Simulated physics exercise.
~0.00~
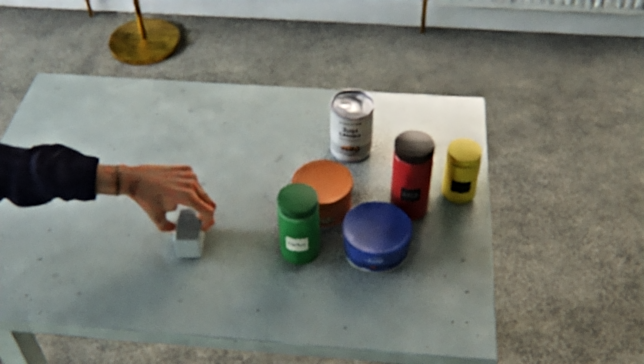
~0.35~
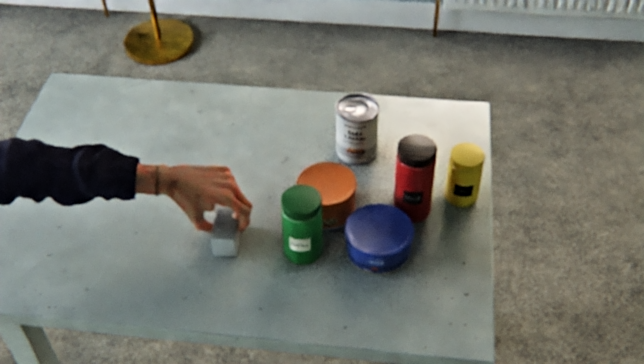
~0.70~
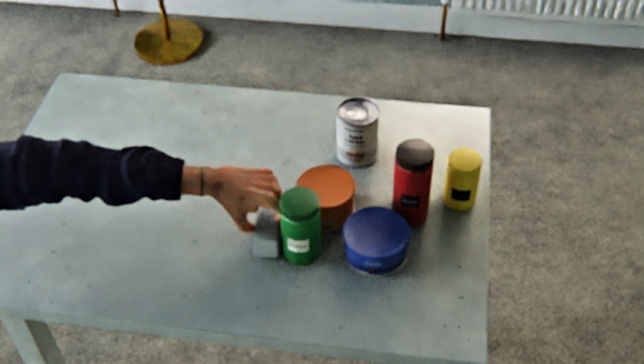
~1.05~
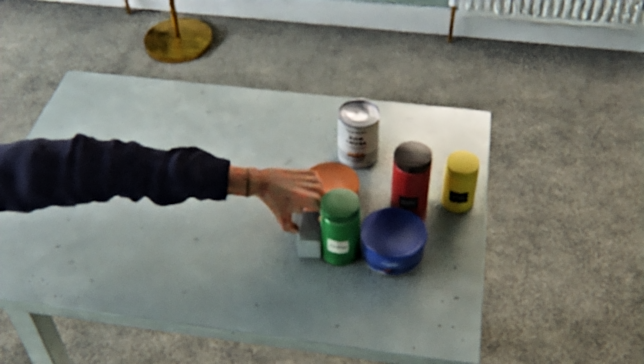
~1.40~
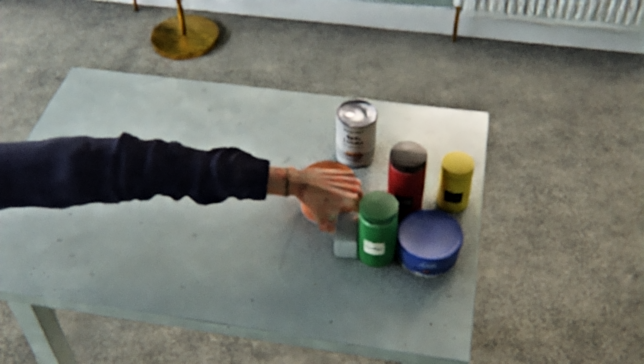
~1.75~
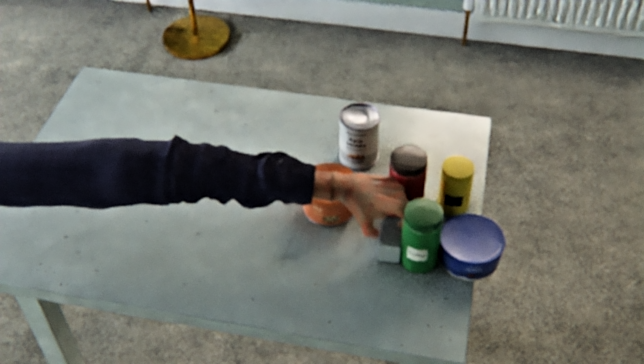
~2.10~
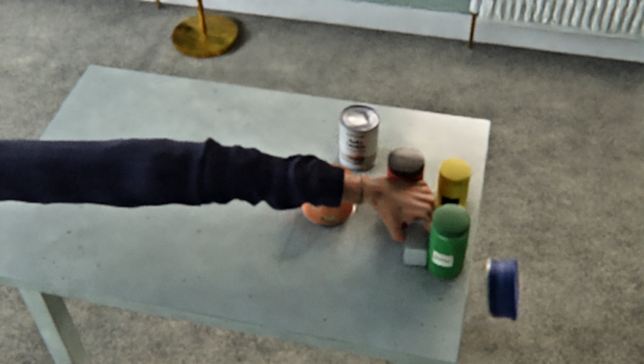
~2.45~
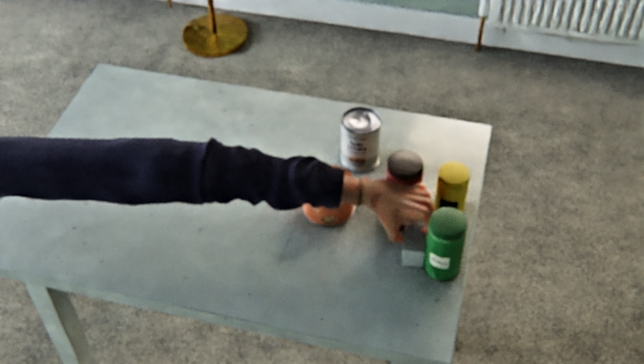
Hand sliding a small grey block rightward across a table, pushing a green jar into a blue tub, which drops off the edge.
